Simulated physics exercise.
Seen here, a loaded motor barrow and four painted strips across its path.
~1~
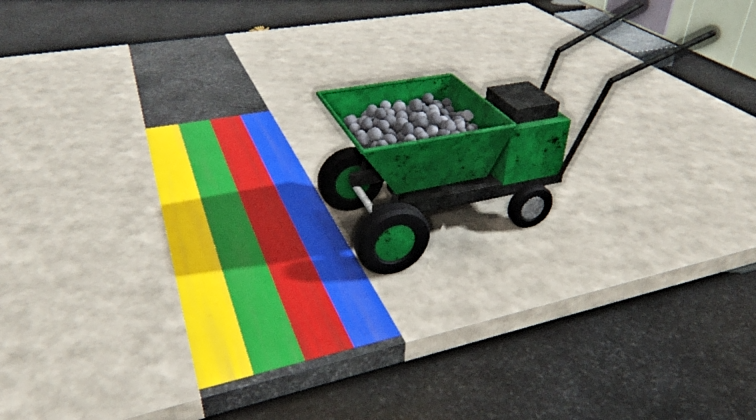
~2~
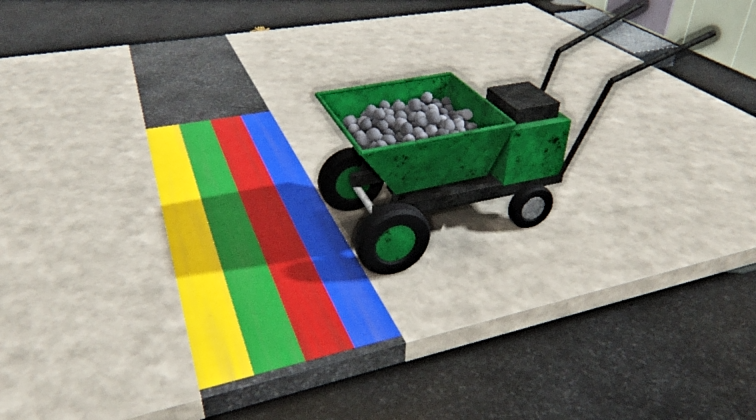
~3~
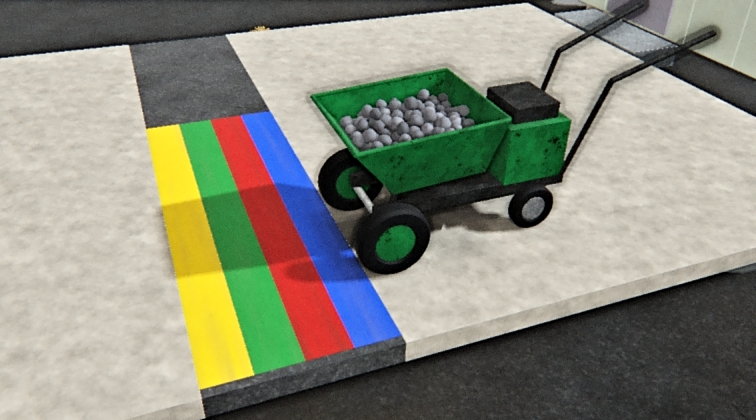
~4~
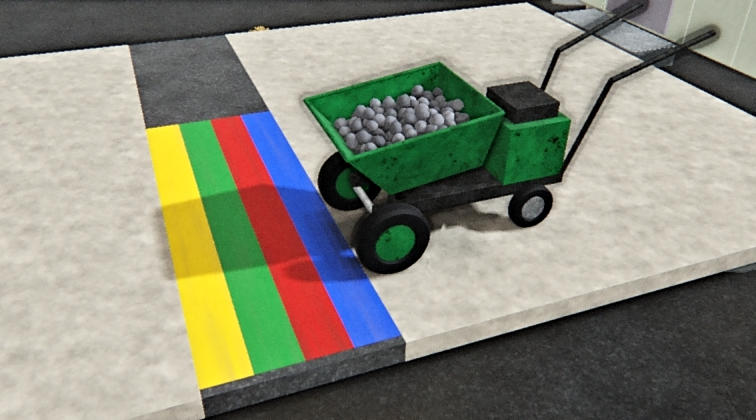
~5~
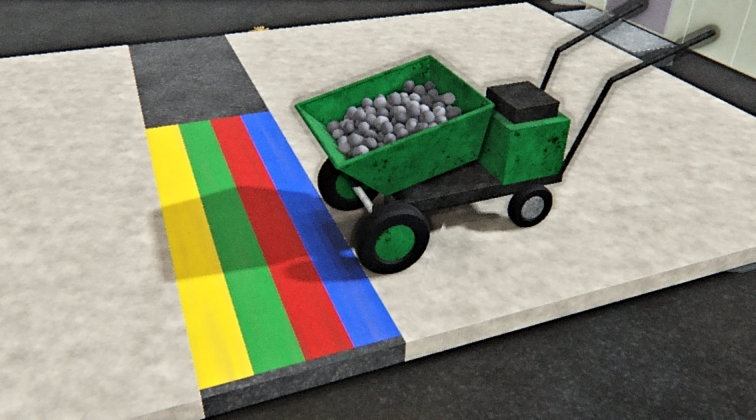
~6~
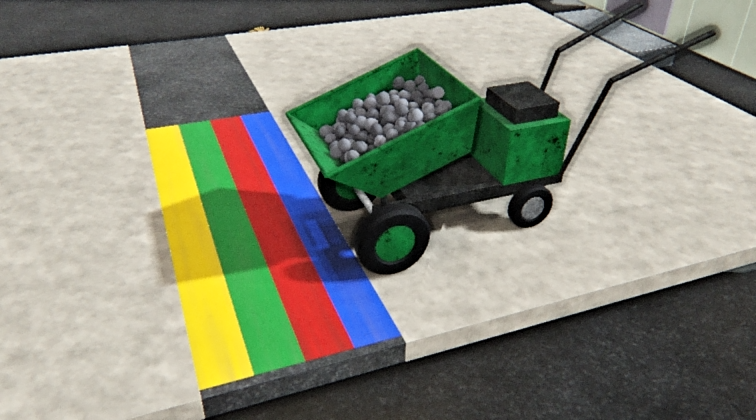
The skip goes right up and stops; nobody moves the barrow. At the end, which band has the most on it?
The green one gets the largest share.
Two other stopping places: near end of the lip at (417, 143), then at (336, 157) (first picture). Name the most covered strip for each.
The first try: The strip in red. The second: The yellow strip.
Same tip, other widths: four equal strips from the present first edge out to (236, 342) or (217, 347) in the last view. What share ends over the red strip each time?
In turn 0 and 0 in a hundred.
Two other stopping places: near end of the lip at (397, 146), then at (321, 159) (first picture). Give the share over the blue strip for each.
First some 0, then 0 per cent.
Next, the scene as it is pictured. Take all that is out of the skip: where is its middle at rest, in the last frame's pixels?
Roughly at (226, 264).
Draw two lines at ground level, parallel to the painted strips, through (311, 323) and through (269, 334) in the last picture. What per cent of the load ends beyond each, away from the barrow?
In turn 80 and 60 in a hundred.
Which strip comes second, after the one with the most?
In second place: The yellow one.
Soon, skip tipped steeply; all in the skip.
A while on, skip tipped right over; most in the skip; a small part over the green strip; a stray few over the yellow strip; a stray few falling.
Towards the end, skip tipped right over; about a third in the skip; a stray few over the red strip; about a third over the green strip; about a quarter over the yellow strip; a small part off the paint.
Finally, skip tipped right over; about a quarter in the skip; none over the blue strip; a small part over the red strip; about a third over the green strip; about a quarter over the yellow strip; a small part off the paint.
